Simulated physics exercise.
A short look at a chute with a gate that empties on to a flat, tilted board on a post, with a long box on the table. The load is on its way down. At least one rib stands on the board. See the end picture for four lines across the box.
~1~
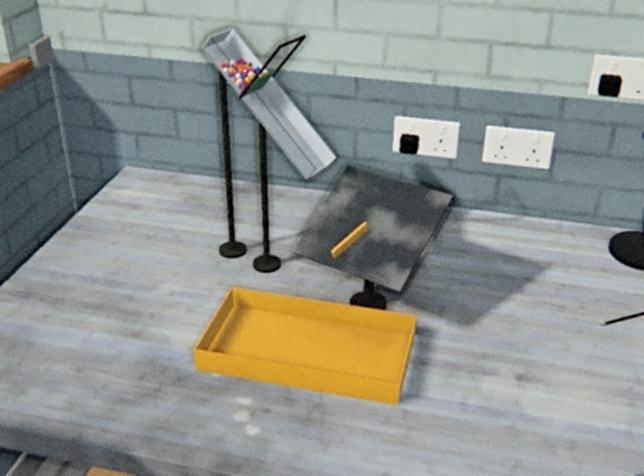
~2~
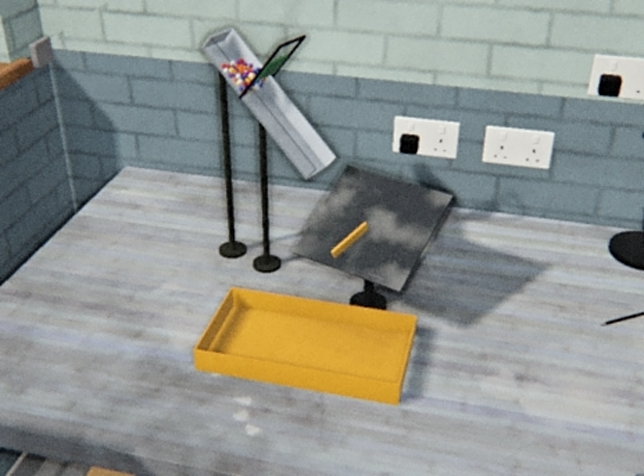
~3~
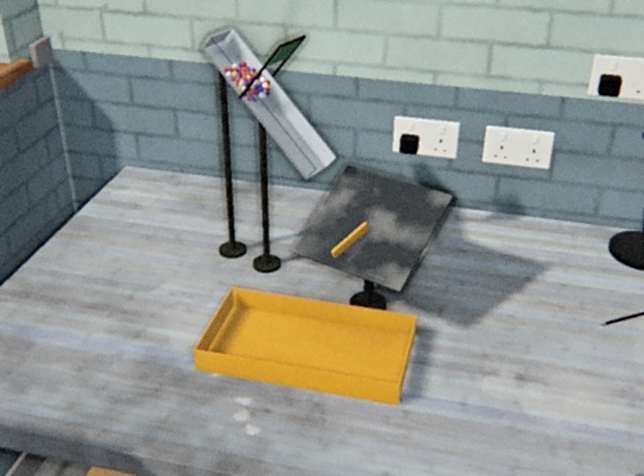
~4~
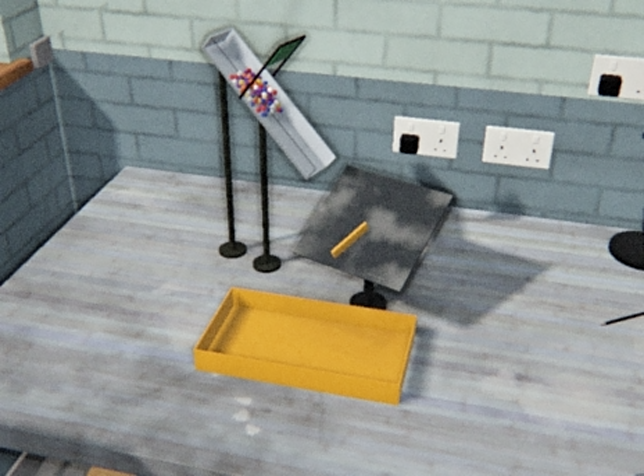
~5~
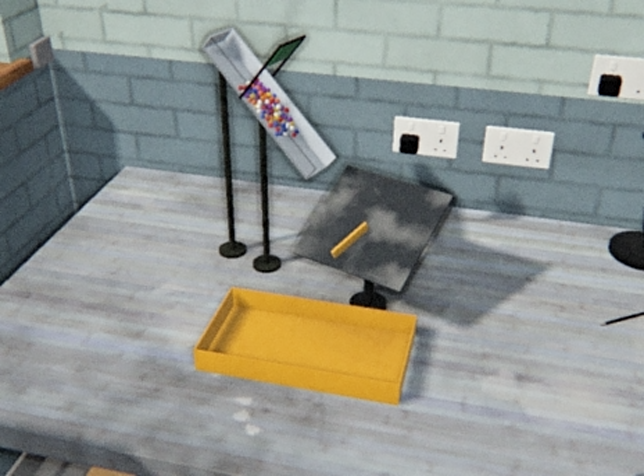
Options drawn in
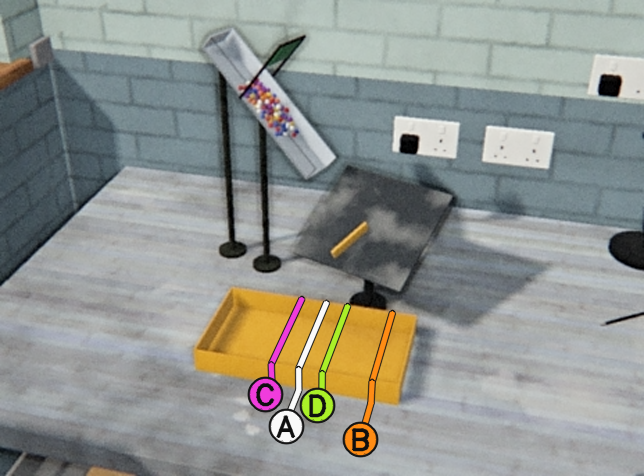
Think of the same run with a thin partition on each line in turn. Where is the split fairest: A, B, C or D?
The best line is C.
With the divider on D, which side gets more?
Left.
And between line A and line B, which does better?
A.
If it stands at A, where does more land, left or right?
Left.
On the marked copy, line A crosses the front rim at (298, 368); line B crosses the front rim at (372, 380); line C crosses the front rim at (271, 363); line D crosses the front rim at (322, 372).
With A, of what is caught, most on the left of the divider, about a quarter on the right.
With B, of what is caught, nearly all on the left of the divider, a stray few on the right.
With C, of what is caught, about half on the left of the divider, about half on the right.
With D, of what is caught, most on the left of the divider, a small part on the right.
